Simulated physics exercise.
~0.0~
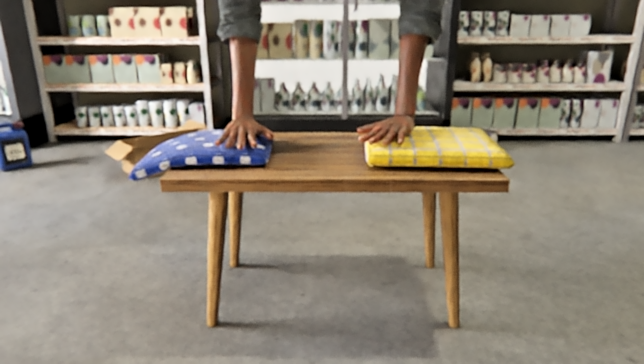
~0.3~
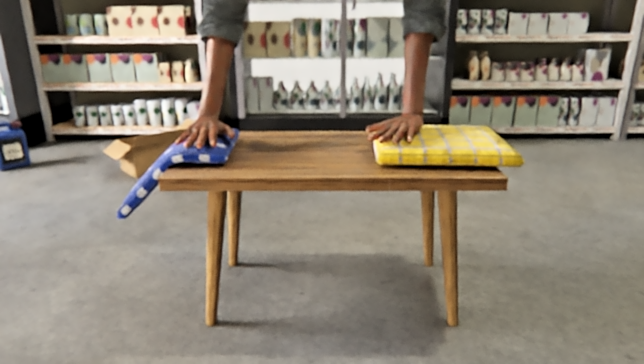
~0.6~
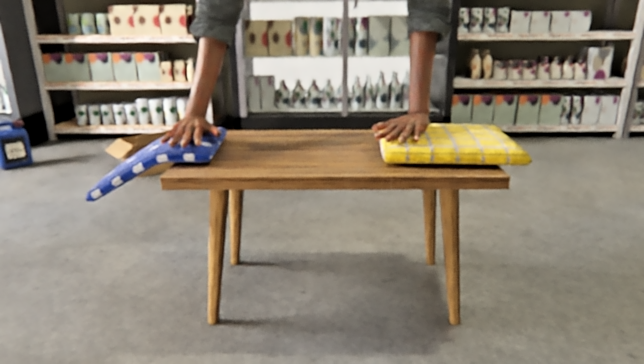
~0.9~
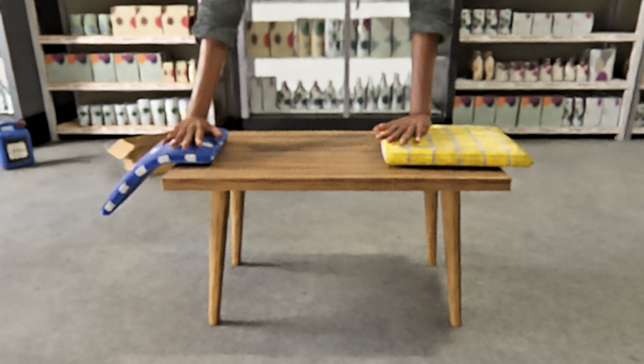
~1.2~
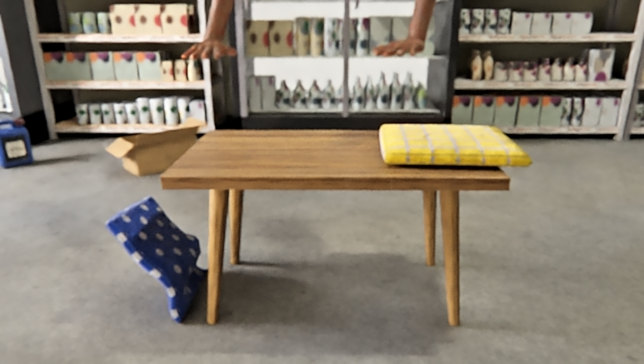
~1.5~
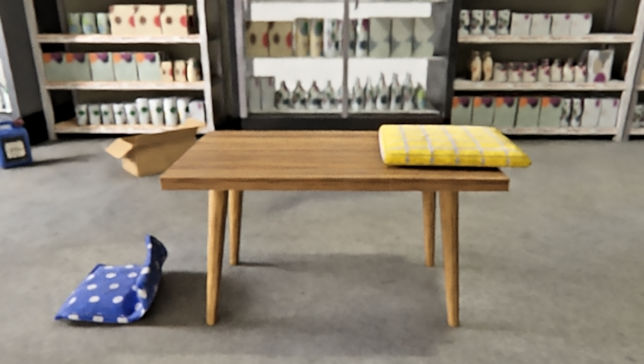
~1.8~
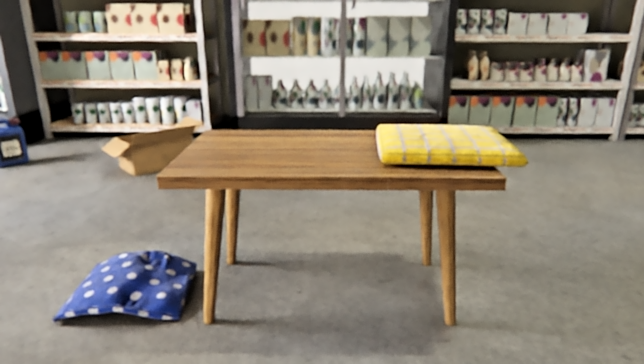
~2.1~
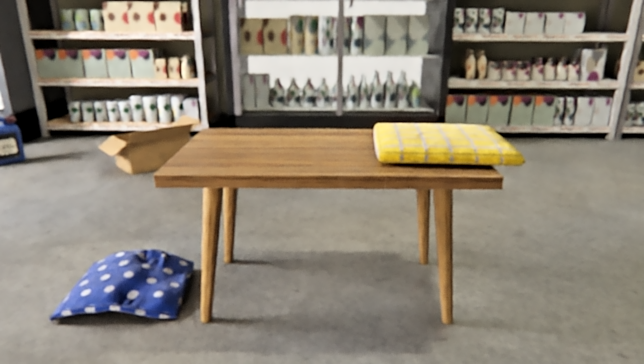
In a shop, hands pushing two pads outward on a wooden bench, the blue one falling to the floor, the yellow staying.
